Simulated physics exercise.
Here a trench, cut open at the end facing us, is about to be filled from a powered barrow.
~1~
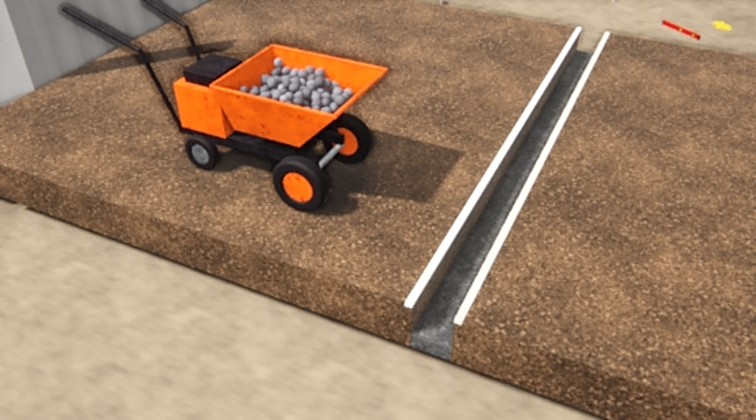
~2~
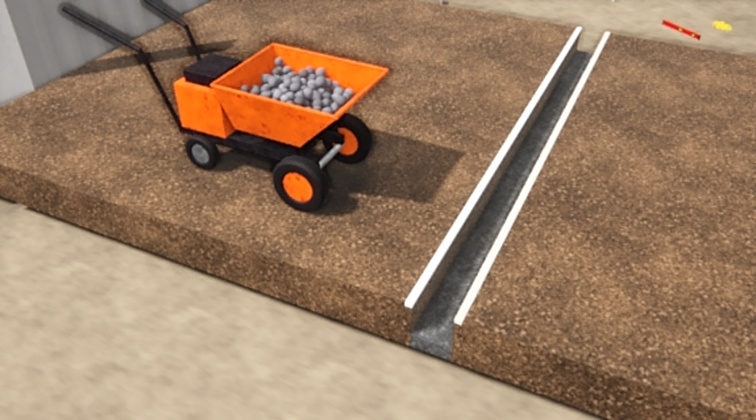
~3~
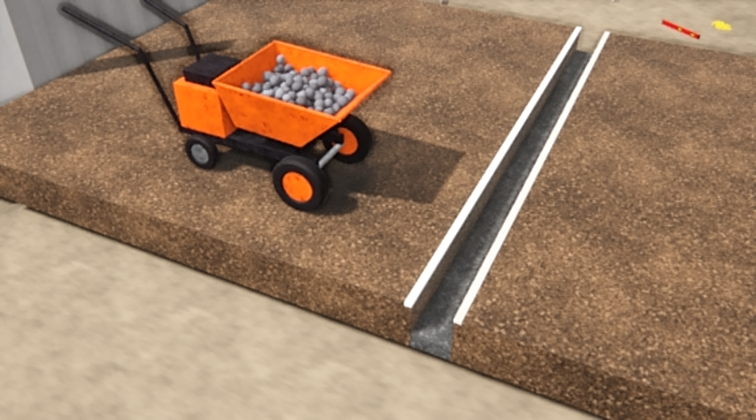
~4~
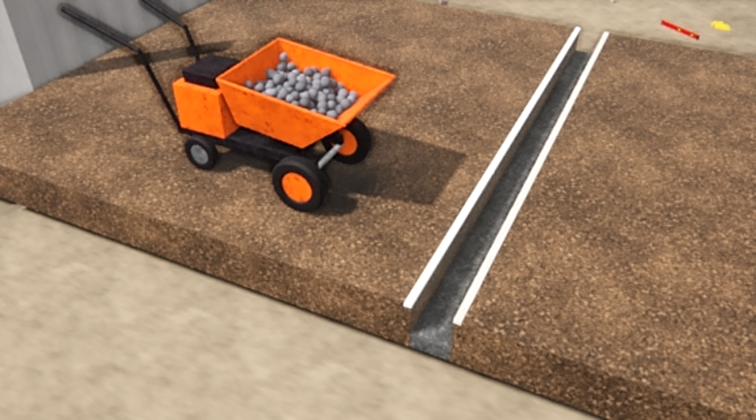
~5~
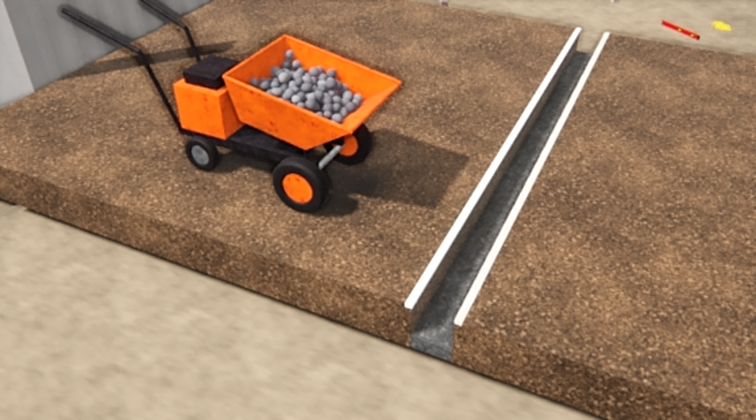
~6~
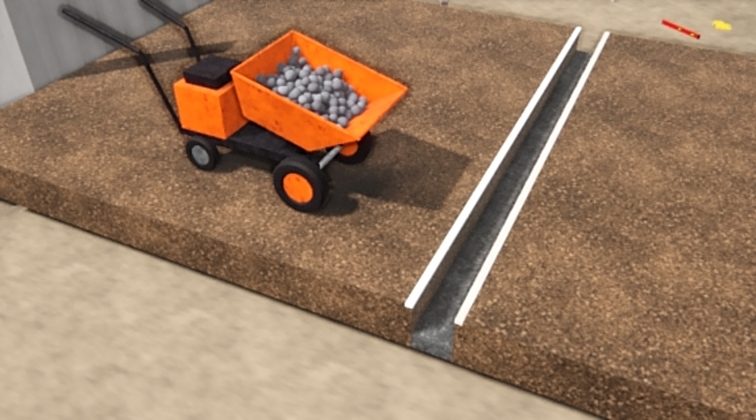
Orange powered barrow loaded with round grey cobbles gradually tilting its skip forward to the right, beside a narrow white-edged trench.
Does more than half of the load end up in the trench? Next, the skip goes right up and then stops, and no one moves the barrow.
No, trench holds a minority.
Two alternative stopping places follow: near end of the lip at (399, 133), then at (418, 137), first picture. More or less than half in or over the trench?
Respectively: The bigger portion, a smaller portion.
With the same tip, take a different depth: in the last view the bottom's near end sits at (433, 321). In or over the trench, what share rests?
The share would be close to 20 percent.
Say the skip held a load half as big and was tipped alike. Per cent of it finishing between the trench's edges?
About 10 per cent.
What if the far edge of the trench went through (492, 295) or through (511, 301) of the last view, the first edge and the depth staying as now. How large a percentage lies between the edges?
The first case gives around 20 percent, and the second around 20 percent.
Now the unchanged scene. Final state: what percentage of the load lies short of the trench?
Result: Close to 50 %.
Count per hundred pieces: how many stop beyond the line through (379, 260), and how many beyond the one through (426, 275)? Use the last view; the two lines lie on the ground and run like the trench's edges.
About 60 and 20 %.
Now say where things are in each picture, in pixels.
Lip of the skip at (335, 117), level; top of the load at (294, 91), round cobbles; first edge of the trench at (427, 274); far edge at (475, 289), the trench under half as wide as the skip, and about as deep as wide, in the first picture.
Lip of the skip at (336, 118), level; top of the load at (295, 90), in the second picture.
Lip of the skip at (339, 120), tipped barely; top of the load at (297, 89), in the third picture.
Lip of the skip at (344, 125), tipped a little; top of the load at (300, 89), in the fourth picture.
Lip of the skip at (351, 132), tipped a little; top of the load at (294, 87), in the fifth picture.
Lip of the skip at (358, 139), tipped clearly; top of the load at (281, 85); first edge of the trench at (427, 274); far edge at (475, 290), in the sixth picture.
Soon after the last picture, skip tipped steeply; all in the skip.
A little later, skip tipped steeply; most in the skip; a small part short of the trench; a stray few falling.
Later still, skip tipped right over; about a third in the skip; about half short of the trench; a small part in or heaped over the trench.
At rest, skip tipped right over; about a third in the skip; about half short of the trench; about a quarter in or heaped over the trench; none beyond it.
